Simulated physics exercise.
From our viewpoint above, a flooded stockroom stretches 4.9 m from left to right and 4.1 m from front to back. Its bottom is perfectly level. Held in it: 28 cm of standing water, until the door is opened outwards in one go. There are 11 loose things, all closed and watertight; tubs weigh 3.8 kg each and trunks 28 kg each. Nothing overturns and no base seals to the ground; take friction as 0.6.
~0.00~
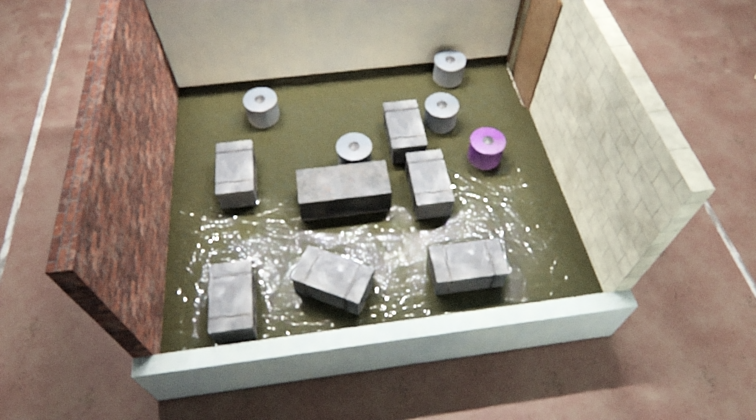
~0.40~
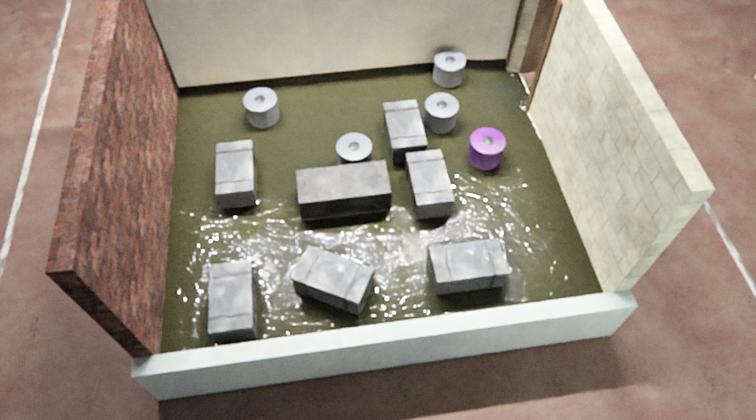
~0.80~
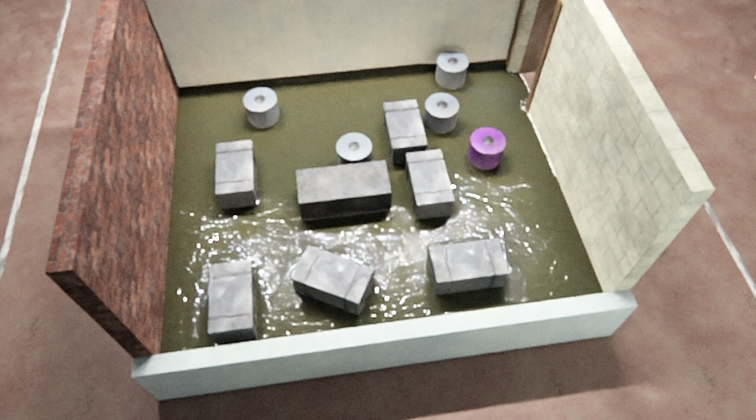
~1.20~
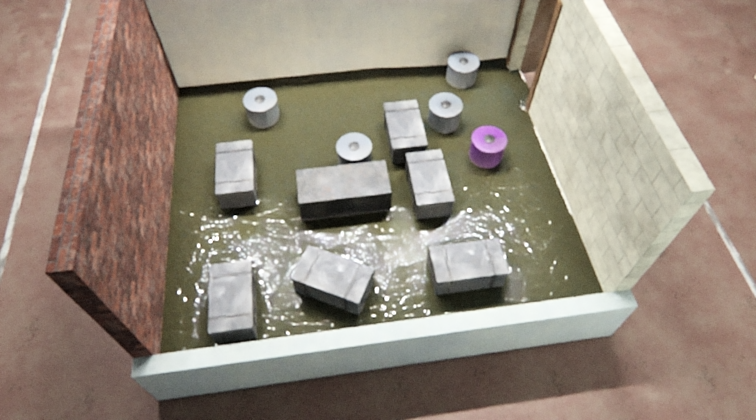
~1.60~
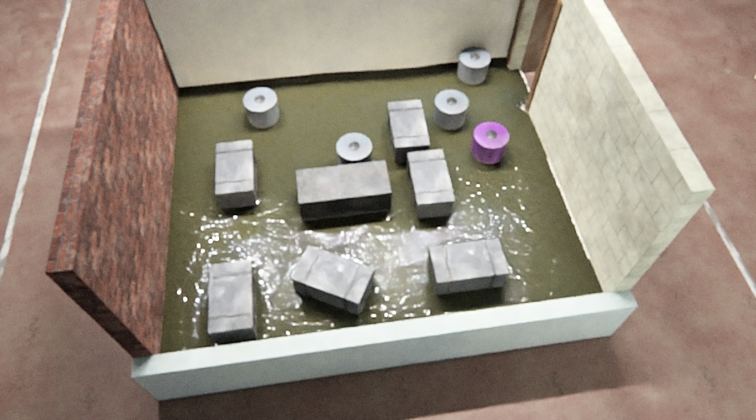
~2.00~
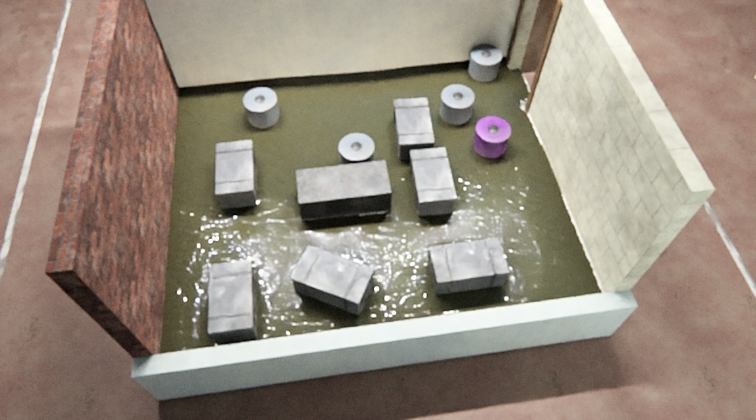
Water stands in a walled room as a few tubs and blocks drift slightly right.
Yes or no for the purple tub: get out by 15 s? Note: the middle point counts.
Purple tub: Exits.
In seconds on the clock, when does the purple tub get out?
Somewhere near 5.0 s.
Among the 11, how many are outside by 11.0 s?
Count: 4.
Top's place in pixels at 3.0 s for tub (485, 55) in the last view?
It would be close to (528, 59) by then.
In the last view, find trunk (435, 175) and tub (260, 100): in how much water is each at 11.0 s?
First about 19 cm, second about 21 cm.
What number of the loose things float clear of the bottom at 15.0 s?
At that time the total is 6.
After 3.0 s the purple tub is near (499, 111), 0.6 m from its start, afloat; 0 of 11 are out; 11 afloat.
After 6.8 s the purple tub has gone out; 3 of 11 are out; 8 afloat.
After 11.0 s the purple tub has gone out; 4 of 11 are out; 7 afloat.
After 15.0 s the purple tub has gone out; 5 of 11 are out; 6 afloat.
